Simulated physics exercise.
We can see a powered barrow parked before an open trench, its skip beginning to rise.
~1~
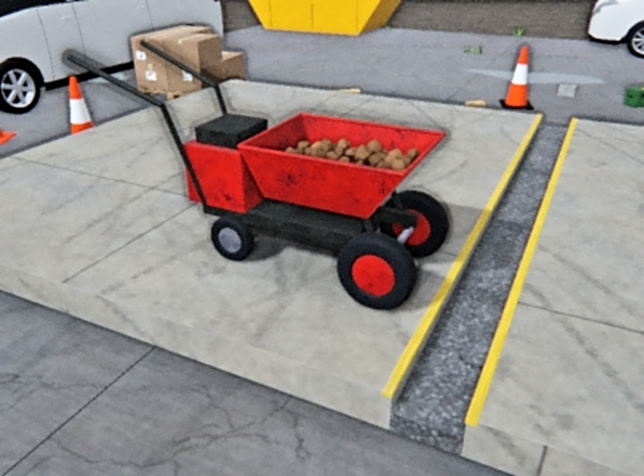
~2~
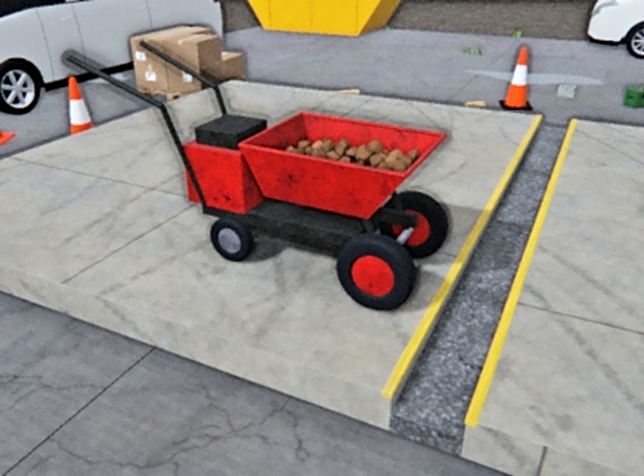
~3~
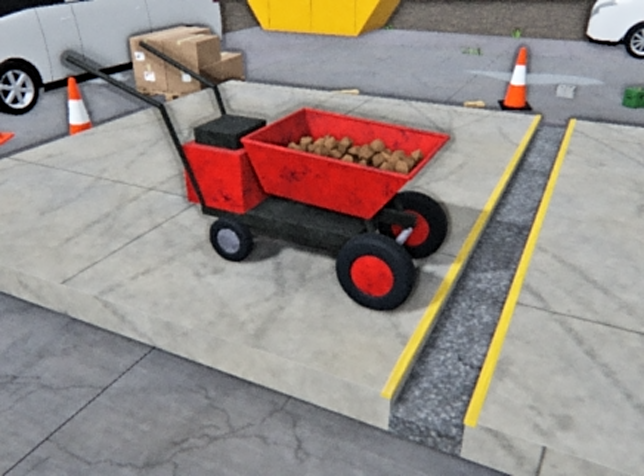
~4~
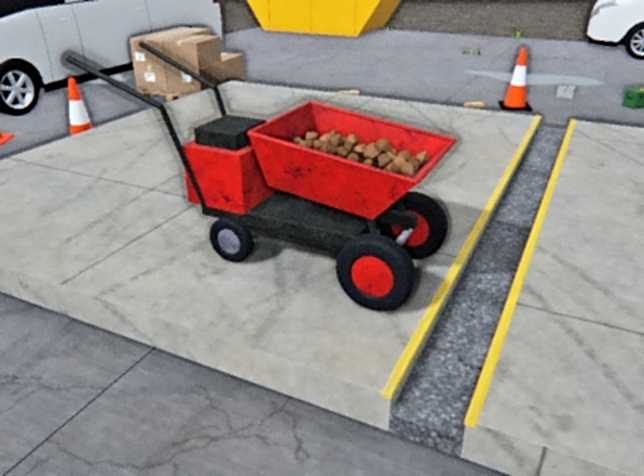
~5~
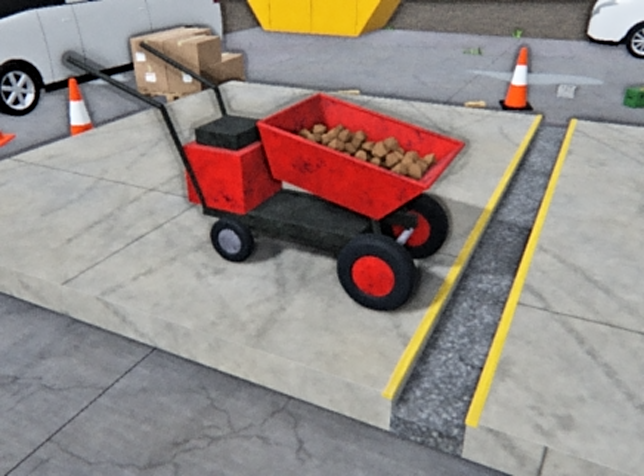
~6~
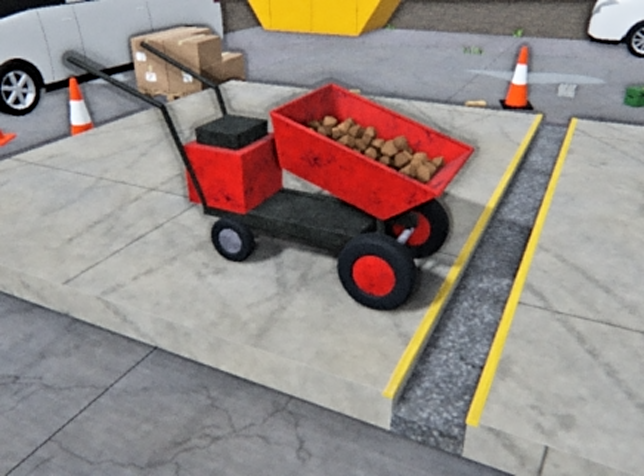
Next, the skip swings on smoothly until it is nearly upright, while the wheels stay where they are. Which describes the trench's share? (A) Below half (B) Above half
Answer: A.
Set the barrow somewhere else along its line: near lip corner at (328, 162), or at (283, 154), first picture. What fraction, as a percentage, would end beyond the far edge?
That works out to 10 per cent for the first position and 0 per cent for the second.
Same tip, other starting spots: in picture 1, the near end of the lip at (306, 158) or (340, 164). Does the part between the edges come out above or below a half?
Okay, first it's the bigger portion, and then it's the bigger portion.
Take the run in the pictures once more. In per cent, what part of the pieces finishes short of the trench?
Roughly 0 percent.
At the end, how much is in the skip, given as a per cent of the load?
It comes to 0 per cent or so.
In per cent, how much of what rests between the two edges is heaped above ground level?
Estimate: Near 0 in a hundred.
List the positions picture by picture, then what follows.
The first picture shows lip of the skip (404, 175), level; top of the load (331, 159), clay clods; first edge of the trench (412, 348); far edge (489, 371), the trench over half as wide as the skip, and shallow for its width.
The second picture shows lip of the skip (405, 176), level; top of the load (332, 159).
The third picture shows lip of the skip (409, 178), tipped barely; top of the load (330, 145).
The fourth picture shows lip of the skip (417, 182), tipped a little; top of the load (329, 153).
The fifth picture shows lip of the skip (427, 188), tipped a little; top of the load (328, 141).
The sixth picture shows lip of the skip (438, 194), tipped clearly; top of the load (325, 134); first edge of the trench (412, 348); far edge (490, 371).
Just after the last frame, skip tipped steeply; every one in the skip.
A moment on, skip tipped right over; the larger part in the skip; about a tenth beyond it; about a tenth falling.
Further on, skip tipped right over; about a tenth in the skip; about a tenth in or heaped over the trench; the larger part beyond it.
When it is over, skip tipped right over; about a tenth in or heaped over the trench; the larger part beyond it.
